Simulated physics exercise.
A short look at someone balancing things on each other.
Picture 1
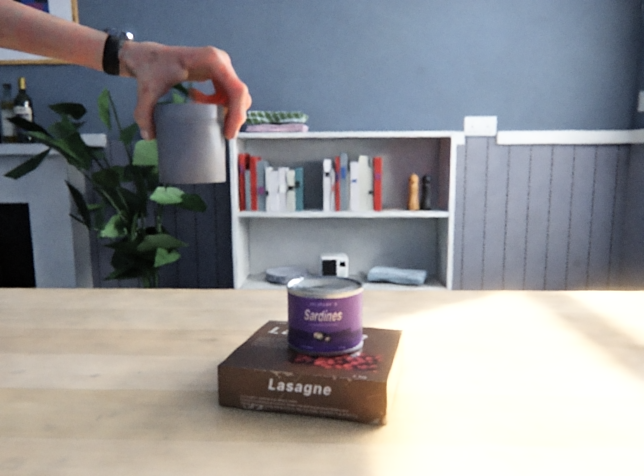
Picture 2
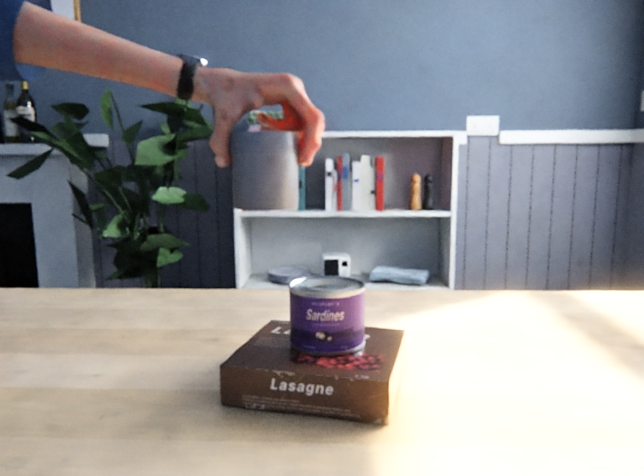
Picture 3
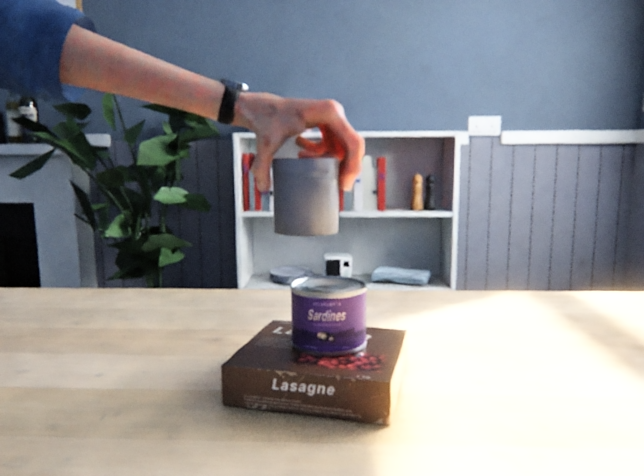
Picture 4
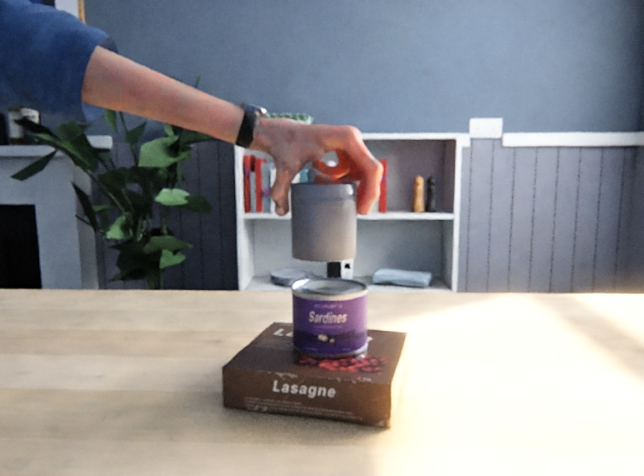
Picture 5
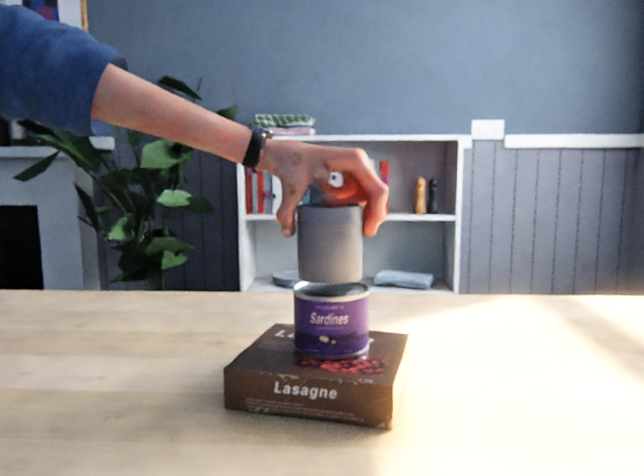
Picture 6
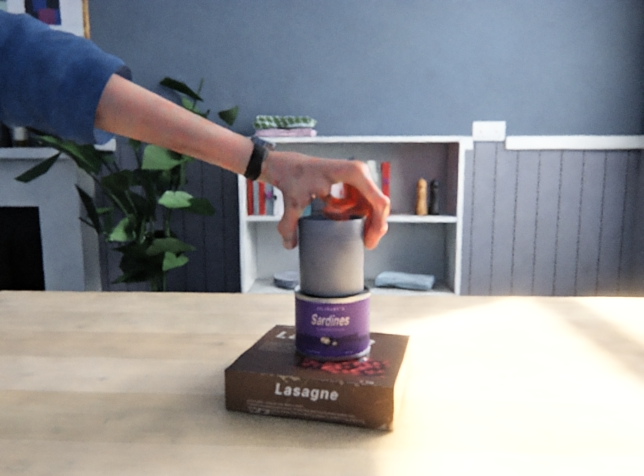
In a room with blue-grey walls, seen from the front across a pale wooden table, a white bookshelf and a leafy plant stand in the background. A purple sardine tin sits on a dark brown lasagne box near the centre of the table. From the left, a hand with a dark wristband moves a grey cup rightward and down, setting it on the tin and keeping hold.
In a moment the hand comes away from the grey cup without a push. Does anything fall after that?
In the end the pile stays up.
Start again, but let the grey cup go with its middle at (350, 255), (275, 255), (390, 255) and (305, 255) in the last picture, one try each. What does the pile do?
First try: It keeps its balance; second try: It loses its balance; third try: It comes apart; fourth try: It stays up.
Then, 0.30 s later than the last frame, all is still.
Then, 0.70 s later than the last frame, grey cup resting near (331, 254).
When it is over, all 3 as before. End places, in pixels of the last picture, grey cup near (331, 254). The pile holds.
